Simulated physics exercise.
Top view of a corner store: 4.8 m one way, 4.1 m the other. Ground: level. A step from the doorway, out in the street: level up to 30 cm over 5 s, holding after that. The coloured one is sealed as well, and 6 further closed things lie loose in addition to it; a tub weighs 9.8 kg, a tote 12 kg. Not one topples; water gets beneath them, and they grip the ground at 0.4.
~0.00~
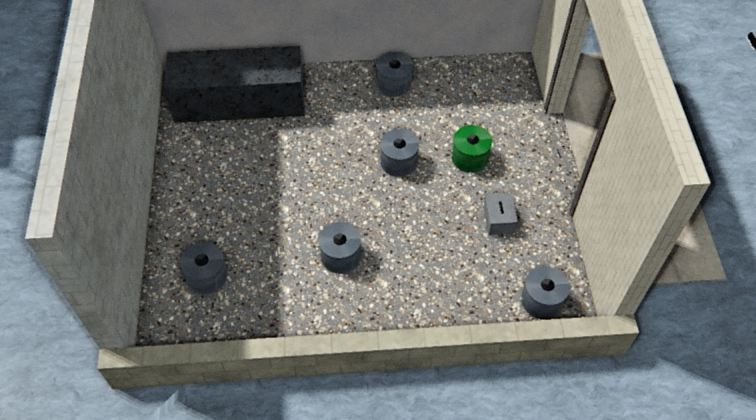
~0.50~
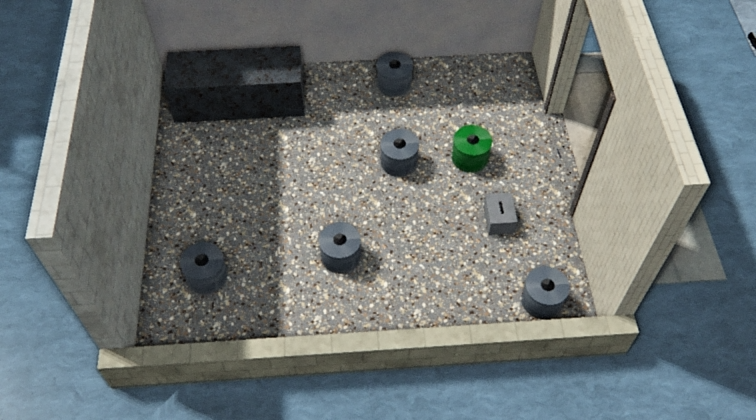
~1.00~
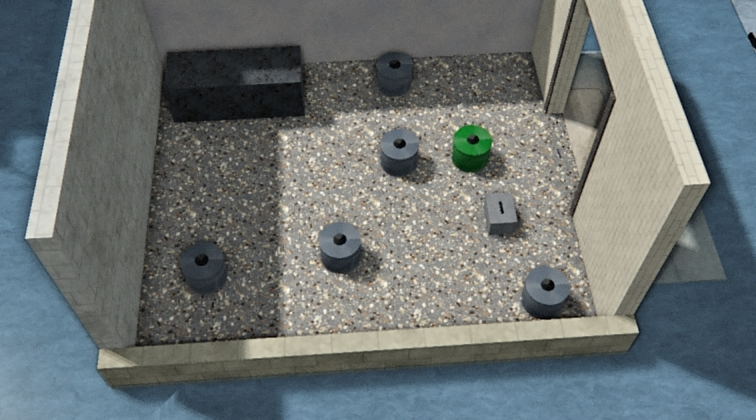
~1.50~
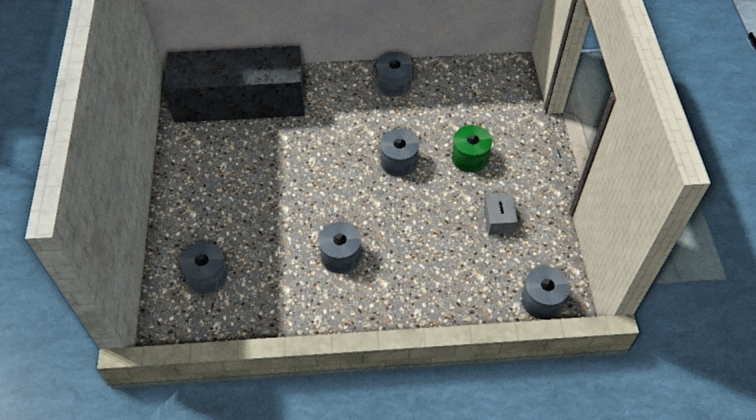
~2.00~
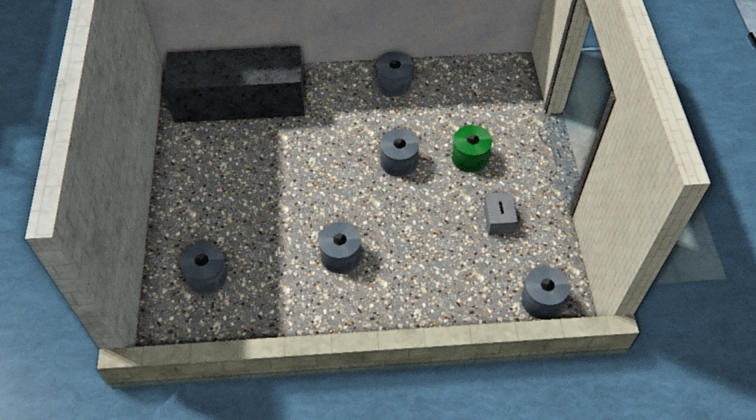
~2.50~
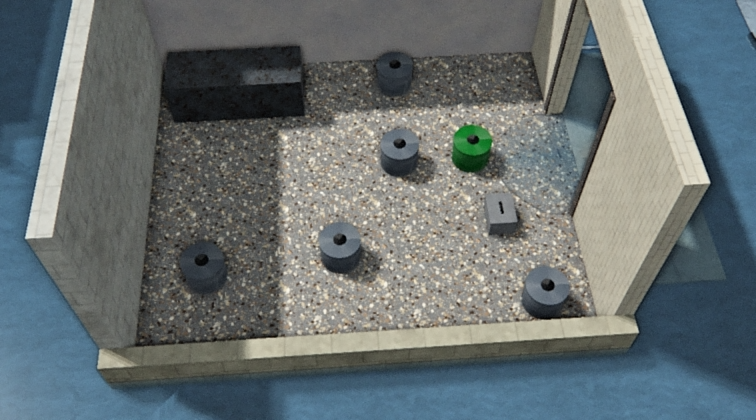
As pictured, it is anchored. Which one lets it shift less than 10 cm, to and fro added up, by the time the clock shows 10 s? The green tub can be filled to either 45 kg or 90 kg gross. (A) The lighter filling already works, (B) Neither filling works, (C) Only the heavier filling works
(C) Only the heavier filling works.
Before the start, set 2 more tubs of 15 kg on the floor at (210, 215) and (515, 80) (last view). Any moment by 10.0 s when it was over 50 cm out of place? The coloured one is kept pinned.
Well, beyond half a metre and then below half a metre.
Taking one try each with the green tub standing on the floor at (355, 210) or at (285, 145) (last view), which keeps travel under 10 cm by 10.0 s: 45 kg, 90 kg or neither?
The light mass does it, then the light mass does it.
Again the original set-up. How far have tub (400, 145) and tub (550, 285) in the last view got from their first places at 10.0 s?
In that order: 5 cm, 0 cm.
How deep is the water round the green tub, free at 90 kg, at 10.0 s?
Something like 11 centimetres.
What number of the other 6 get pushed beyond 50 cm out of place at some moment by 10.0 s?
4 of them.
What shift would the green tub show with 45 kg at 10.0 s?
About 40 cm off its spot.
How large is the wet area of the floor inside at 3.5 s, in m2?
Wet: Near 2.5 m2.
After 3.5 s the green tub would be 0 cm from its start with 45 kg and 0 cm from its start with 90 kg; 6 cm of water round it then.
After 4.5 s the green tub would be 0 cm from its start with 45 kg and 0 cm from its start with 90 kg; 8 cm of water round it then.
After 7.0 s the green tub would be 25 cm from its start with 45 kg and 0 cm from its start with 90 kg; 10 cm of water round it then.
After 10.0 s the green tub would be 36 cm from its start with 45 kg and 0 cm from its start with 90 kg; 11 cm of water round it then.
